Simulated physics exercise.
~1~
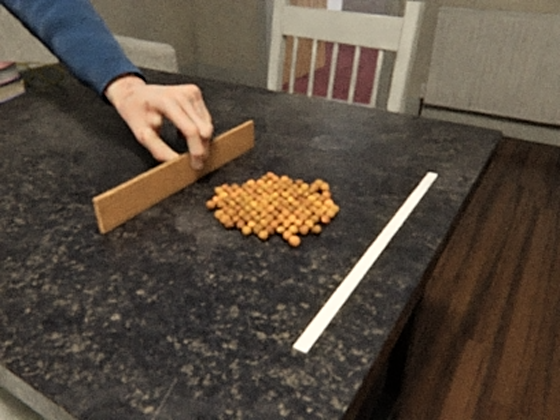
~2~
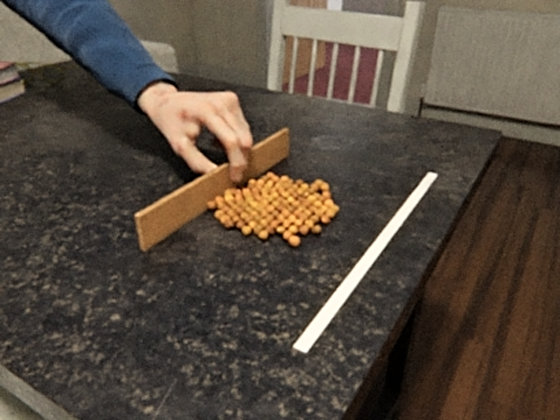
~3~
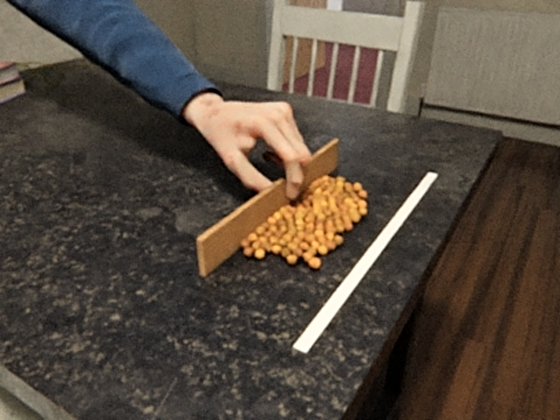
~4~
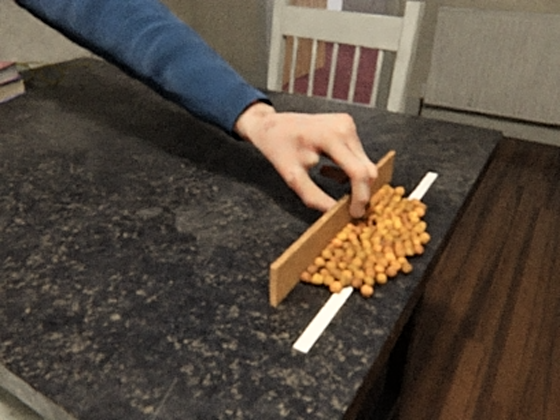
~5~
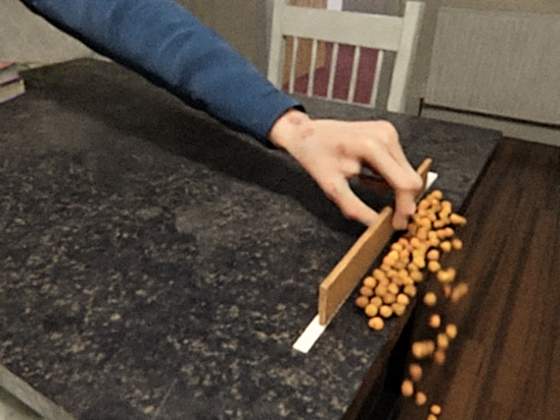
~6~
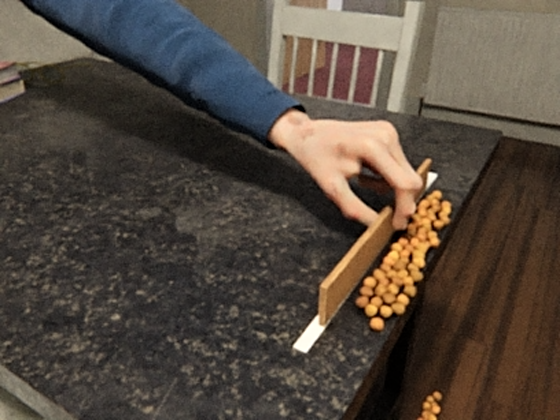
The clip shows a hand sliding an upright piece of card rightward across a dark table, pushing a heap of small round orange-brown things over a strip of white tape. The card stops at the tape as some tumble off the edge, while the others stay on the table.
